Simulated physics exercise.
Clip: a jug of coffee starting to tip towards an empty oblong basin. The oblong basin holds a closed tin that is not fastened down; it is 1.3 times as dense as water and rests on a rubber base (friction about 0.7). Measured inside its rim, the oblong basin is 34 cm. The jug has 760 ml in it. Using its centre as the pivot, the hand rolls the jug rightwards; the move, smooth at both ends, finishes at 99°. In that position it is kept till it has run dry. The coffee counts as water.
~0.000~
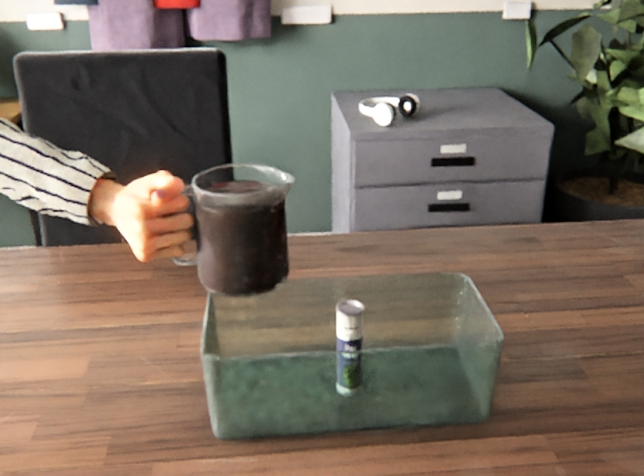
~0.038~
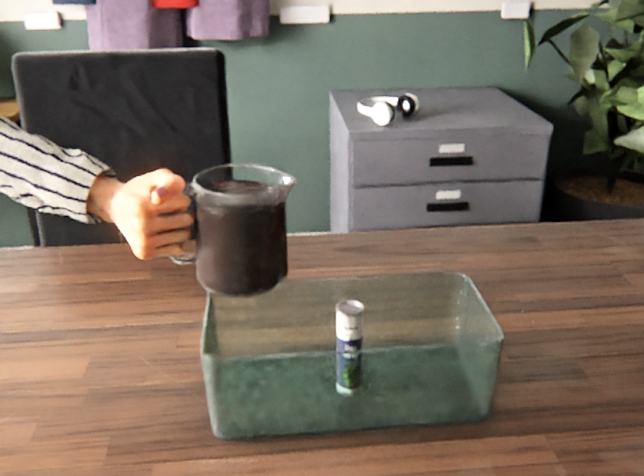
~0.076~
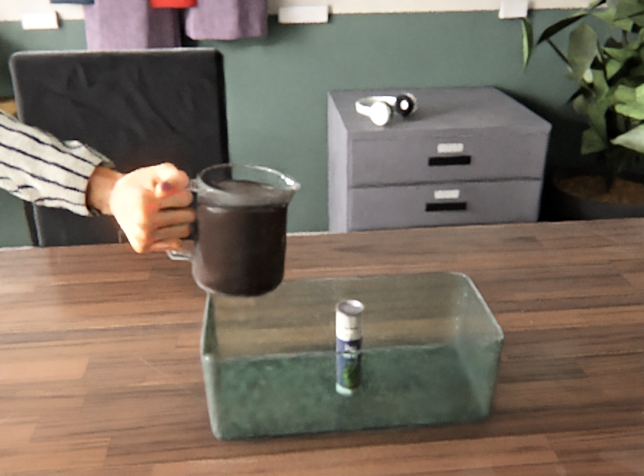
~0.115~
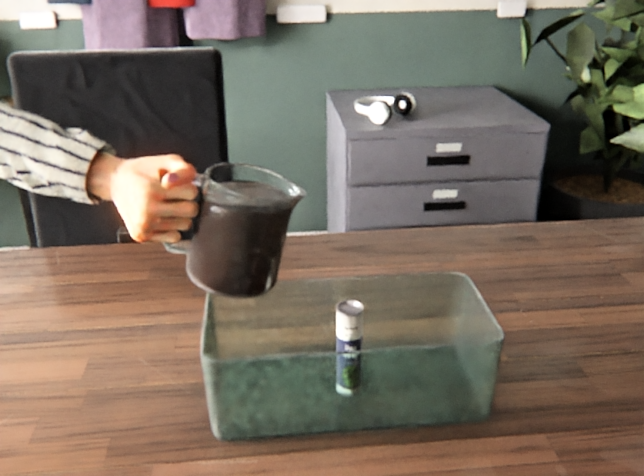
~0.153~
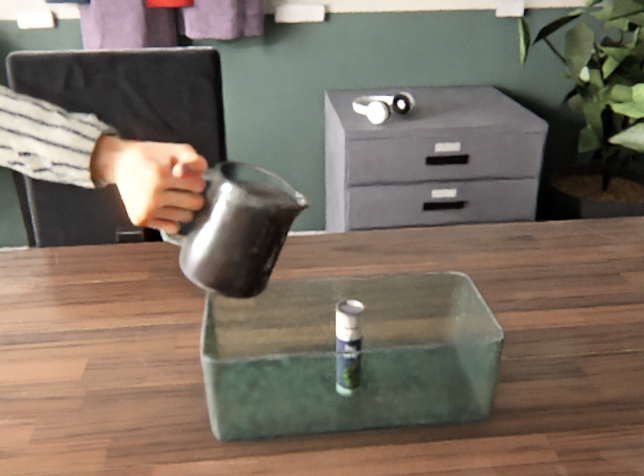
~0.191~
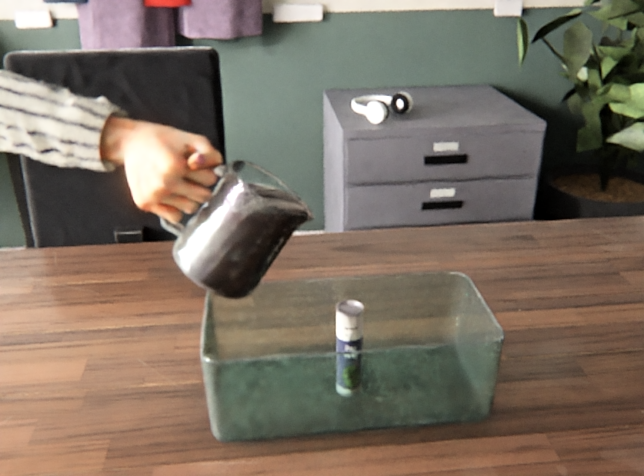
A hand holding a glass jug of dark coffee above an oblong basin on a wooden table rolls it rightwards, slowly at first, until it leans clearly over the basin, where a small closed tin stands still.
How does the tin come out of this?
I expect it will tip over.
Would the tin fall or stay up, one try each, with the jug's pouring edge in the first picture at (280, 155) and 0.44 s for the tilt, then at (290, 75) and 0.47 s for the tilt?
Run one: It tumbles. Run two: It does not tip.
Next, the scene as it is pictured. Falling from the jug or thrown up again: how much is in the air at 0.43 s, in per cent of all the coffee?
Estimate: Some 24 % of the total.
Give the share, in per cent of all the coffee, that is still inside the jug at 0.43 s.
Some 62 per cent.
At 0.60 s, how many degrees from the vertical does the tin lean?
About 0 degrees from upright.
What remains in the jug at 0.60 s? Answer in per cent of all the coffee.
What remains is about 26 percent of it all.
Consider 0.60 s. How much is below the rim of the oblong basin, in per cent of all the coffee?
Close to 56 in a hundred.
After 0.43 s the tilt is 97° and 61 per cent is still to pour; the tin stands where it began.
After 0.60 s the tilt is 99° and 25 per cent is still to pour; the tin stands where it began.
After 0.77 s the tilt is 99° and 10 per cent is still to pour; the tin leans 24°.
After 0.97 s the tilt is 99° and 4 per cent is still to pour; the tin lies on its side.
In the end the tin lies on its side.
